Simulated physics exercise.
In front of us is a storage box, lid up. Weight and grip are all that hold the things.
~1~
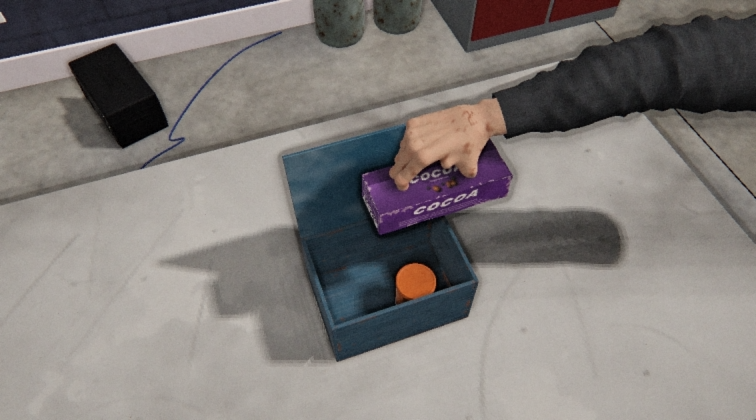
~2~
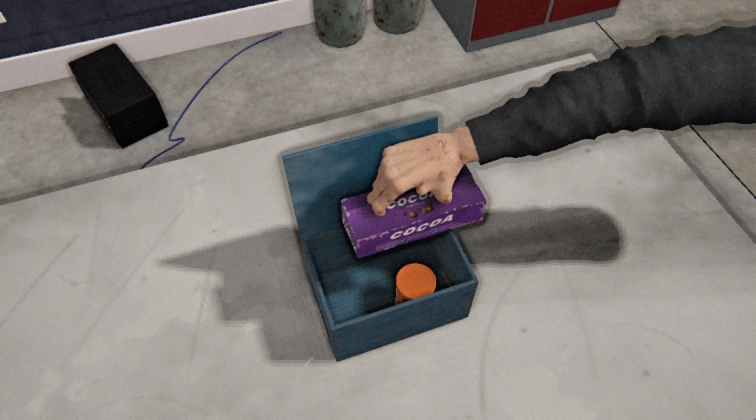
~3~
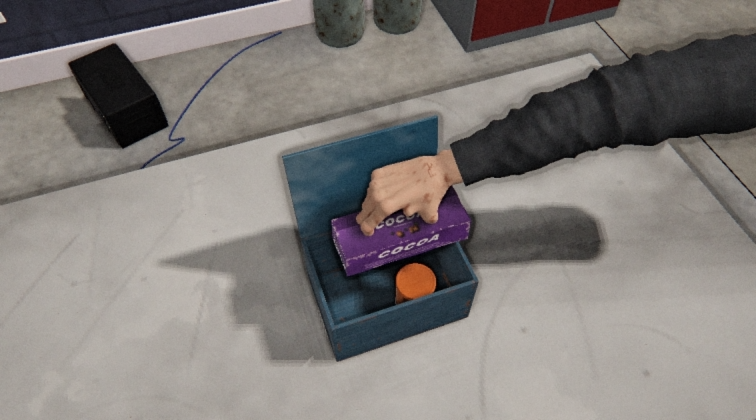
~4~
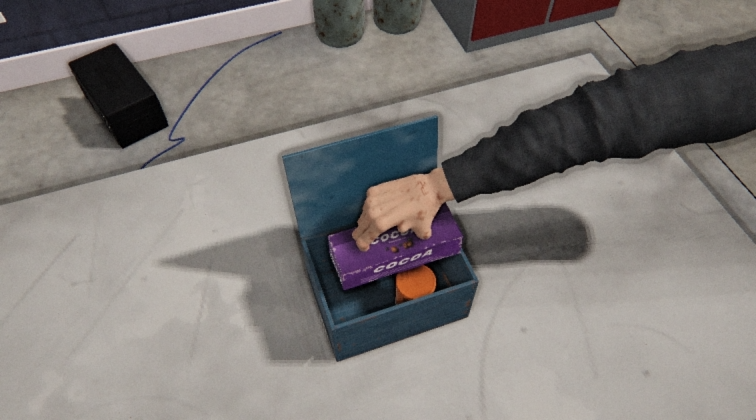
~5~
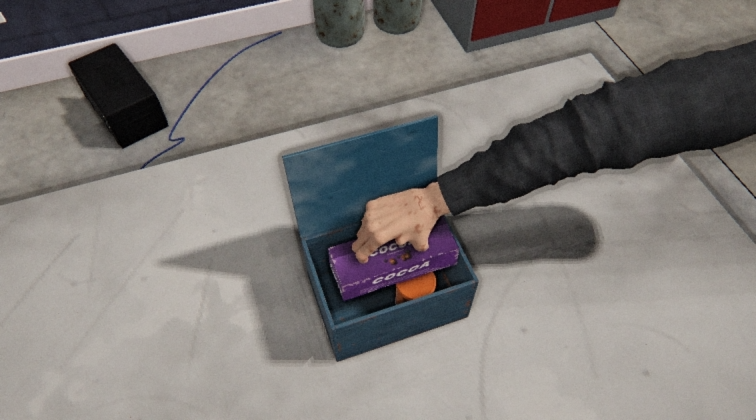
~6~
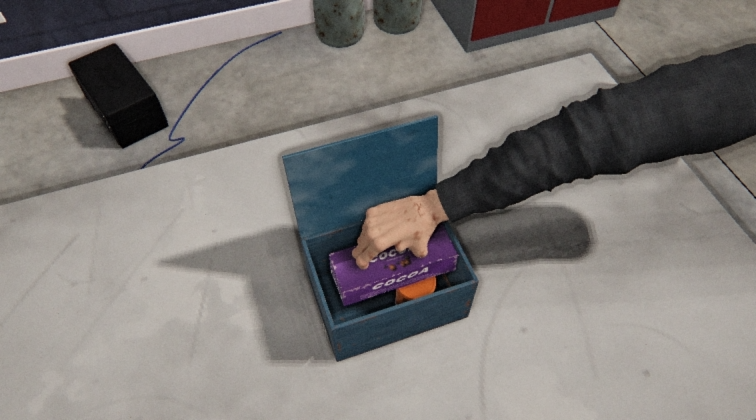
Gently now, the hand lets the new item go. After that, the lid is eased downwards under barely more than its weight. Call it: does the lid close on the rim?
My call is that it closes.
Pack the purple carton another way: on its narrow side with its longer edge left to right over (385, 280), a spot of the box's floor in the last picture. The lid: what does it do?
Result: Lid drops fully.
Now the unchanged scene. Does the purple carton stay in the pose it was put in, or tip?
Well, it ends up skewed.
Then, 1.20 s later than the last frame, lid starting down; purple carton on its side near (384, 258).
Then, 1.90 s later than the last frame, lid 36° above the rim; purple carton on its side near (384, 258).
When it is over, lid shut; lying over in the box, purple carton; orange tin as before. End places, in pixels of the last picture, purple carton near (384, 258).
